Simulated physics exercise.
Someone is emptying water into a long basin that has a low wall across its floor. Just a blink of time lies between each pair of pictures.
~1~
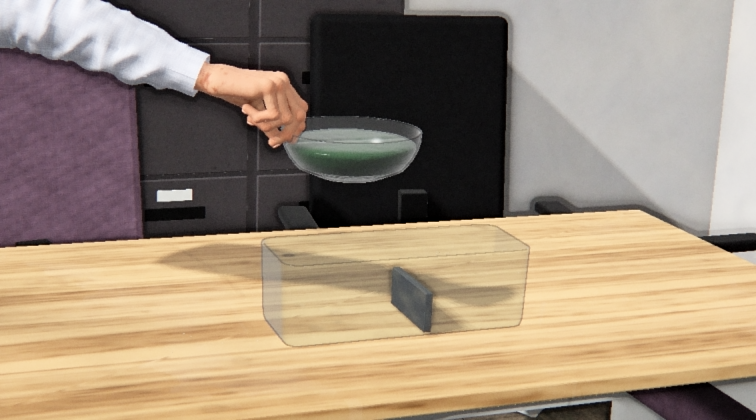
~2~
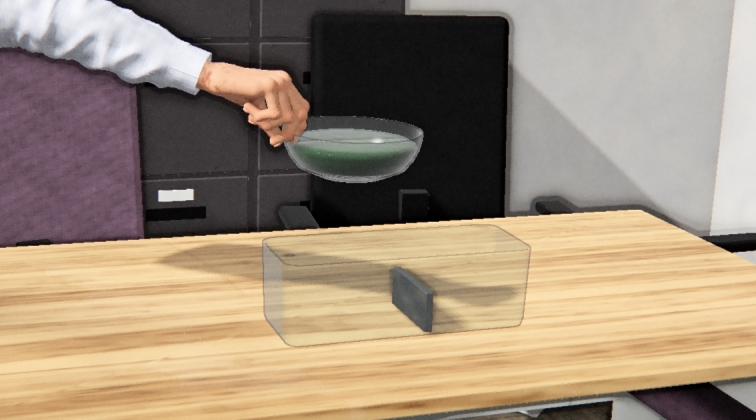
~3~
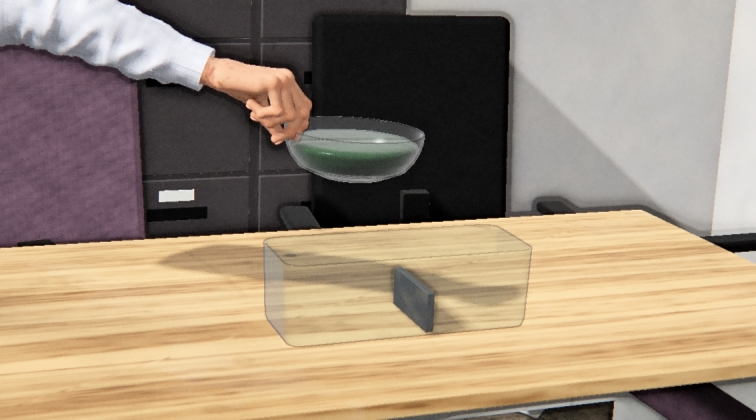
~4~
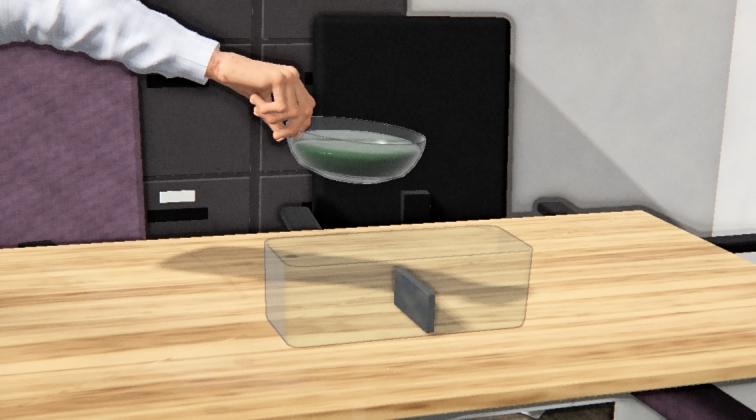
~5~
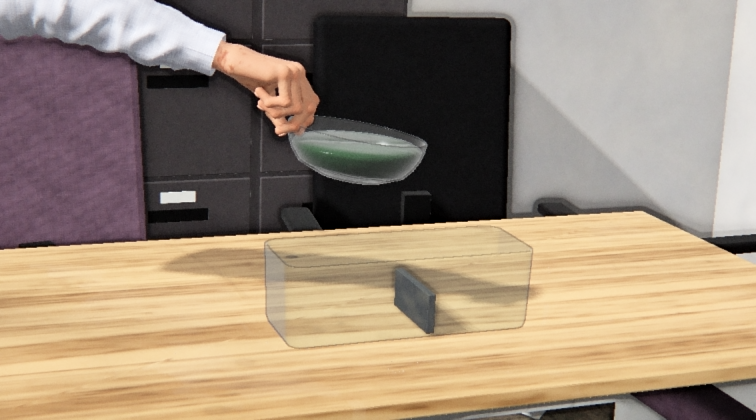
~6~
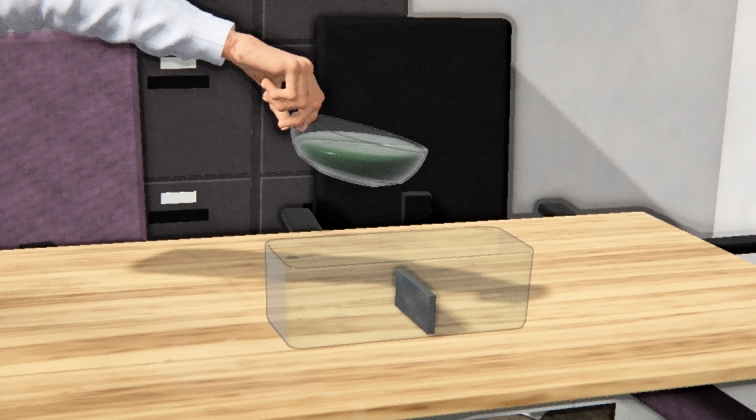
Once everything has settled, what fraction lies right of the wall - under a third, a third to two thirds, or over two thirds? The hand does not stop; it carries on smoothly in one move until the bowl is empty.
Surpasses two thirds.
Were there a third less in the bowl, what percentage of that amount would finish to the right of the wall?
Roughly 75 percent.
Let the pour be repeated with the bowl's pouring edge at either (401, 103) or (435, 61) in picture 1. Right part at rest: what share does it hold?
First try 70 %, second try 80 %.
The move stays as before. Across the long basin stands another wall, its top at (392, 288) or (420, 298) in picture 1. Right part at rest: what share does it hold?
85 per cent first, then 50 per cent.
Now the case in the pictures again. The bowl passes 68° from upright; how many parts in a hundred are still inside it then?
Close to 25 parts in a hundred remain.
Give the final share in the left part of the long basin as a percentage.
I'd put it at about 15 per cent.
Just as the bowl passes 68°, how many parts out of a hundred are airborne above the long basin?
About 45 per cent.
A moment on, the bowl is tipped part way and 27 per cent is still to pour, 0 is left of the wall and 29 right of it.
Next, the bowl is tipped on its side and 1 per cent is still to pour, 13 is left of the wall and 78 right of it.
Then the bowl is tipped on its side and 0 per cent is still to pour, 17 is left of the wall and 78 right of it.
Later the bowl is tipped on its side and 0 per cent is still to pour, 17 is left of the wall and 78 right of it.
Finally, 17 per cent lies left of the wall, 78 right of it and 5 outside.
